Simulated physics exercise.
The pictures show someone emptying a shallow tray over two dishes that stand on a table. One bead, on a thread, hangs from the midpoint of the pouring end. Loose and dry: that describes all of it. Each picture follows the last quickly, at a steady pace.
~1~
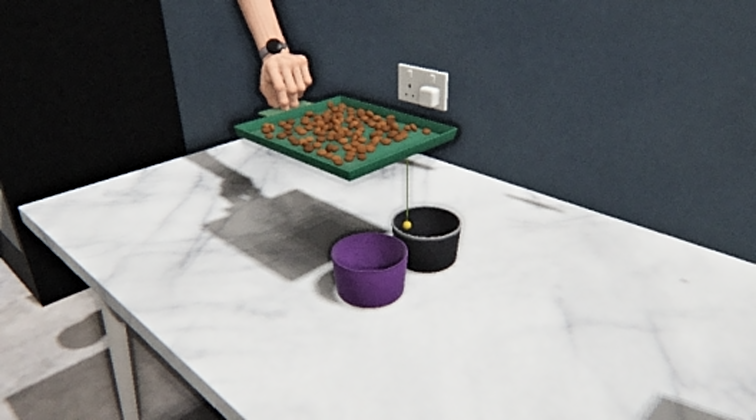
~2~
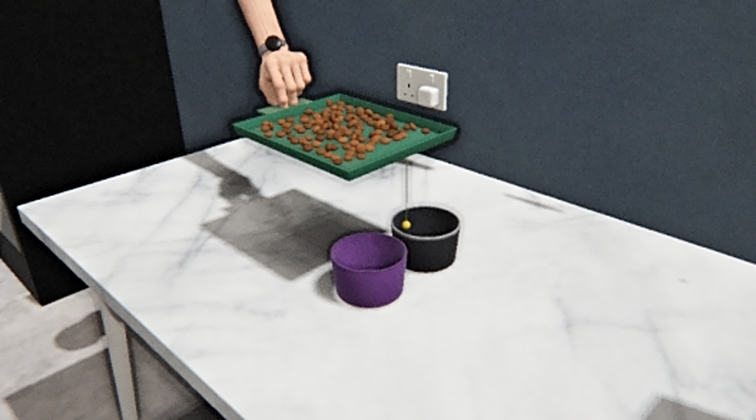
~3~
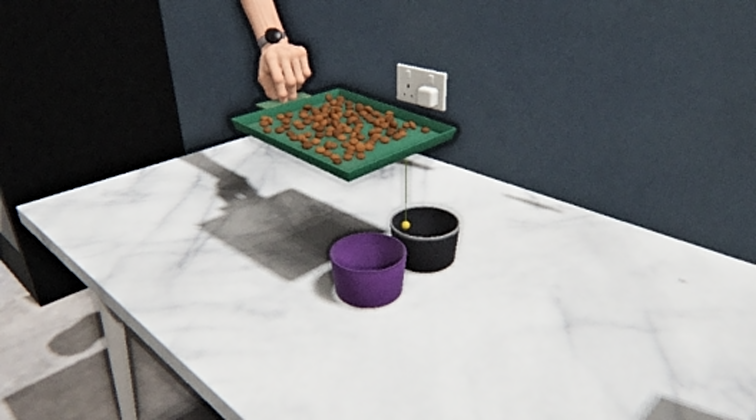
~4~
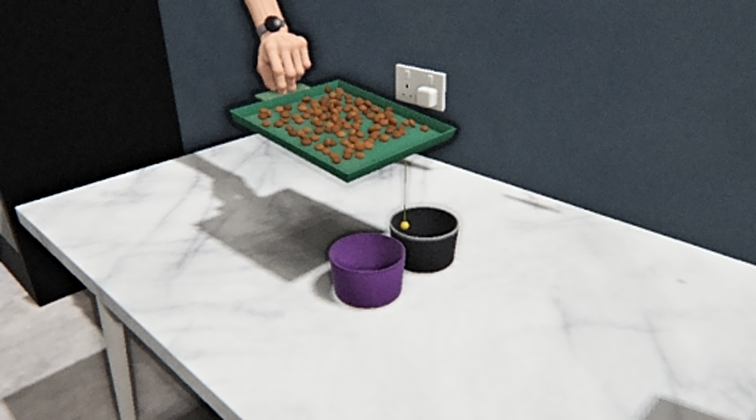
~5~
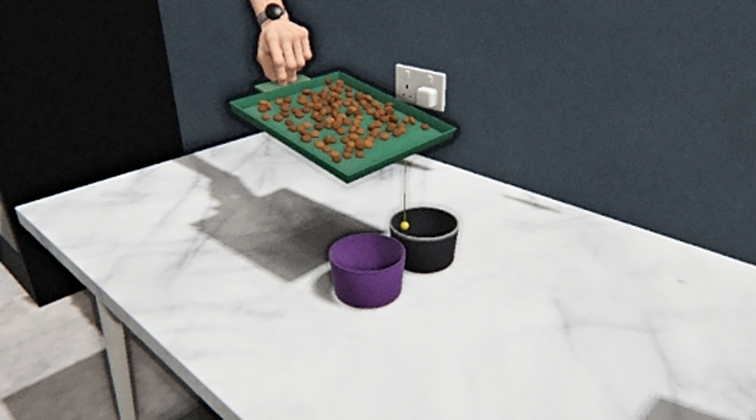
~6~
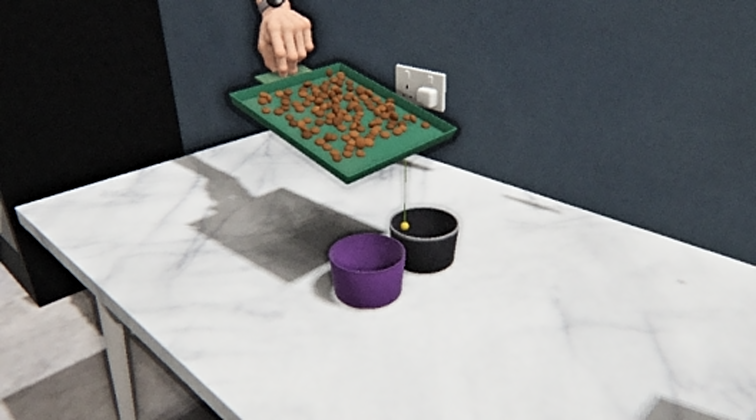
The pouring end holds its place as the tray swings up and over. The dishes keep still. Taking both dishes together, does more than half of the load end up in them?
No.
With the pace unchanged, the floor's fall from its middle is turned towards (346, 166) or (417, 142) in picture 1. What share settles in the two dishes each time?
First case about 80 percent; second case about 60 percent.
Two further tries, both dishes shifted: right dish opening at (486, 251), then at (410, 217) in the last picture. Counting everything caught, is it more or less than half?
One: The smaller part. Two: Less than half.
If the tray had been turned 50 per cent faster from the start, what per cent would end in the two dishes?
That works out at about 20 percent.
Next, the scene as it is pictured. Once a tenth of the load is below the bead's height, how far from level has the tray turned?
65°.
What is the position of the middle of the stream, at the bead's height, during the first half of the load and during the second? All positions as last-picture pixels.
The opening half passes (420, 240), the closing half (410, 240).
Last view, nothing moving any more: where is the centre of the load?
The centre comes to rest near (417, 299).
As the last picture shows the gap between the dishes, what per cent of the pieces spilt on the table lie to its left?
Roughly 10 in a hundred.
Shortly afterwards, tray tipped steeply; all but a few on the tray; only a few in the air.
Next, tray tipped right over; near a third on the tray; a little in the left dish; only a few in the right dish; near a third outside both; near a quarter in the air.
Some moments later, tray tipped past a quarter turn; near a quarter in the left dish; only a few in the right dish; the bulk outside both.
In the end, tray tipped past a quarter turn; near a quarter in the left dish; only a few in the right dish; the bulk outside both.
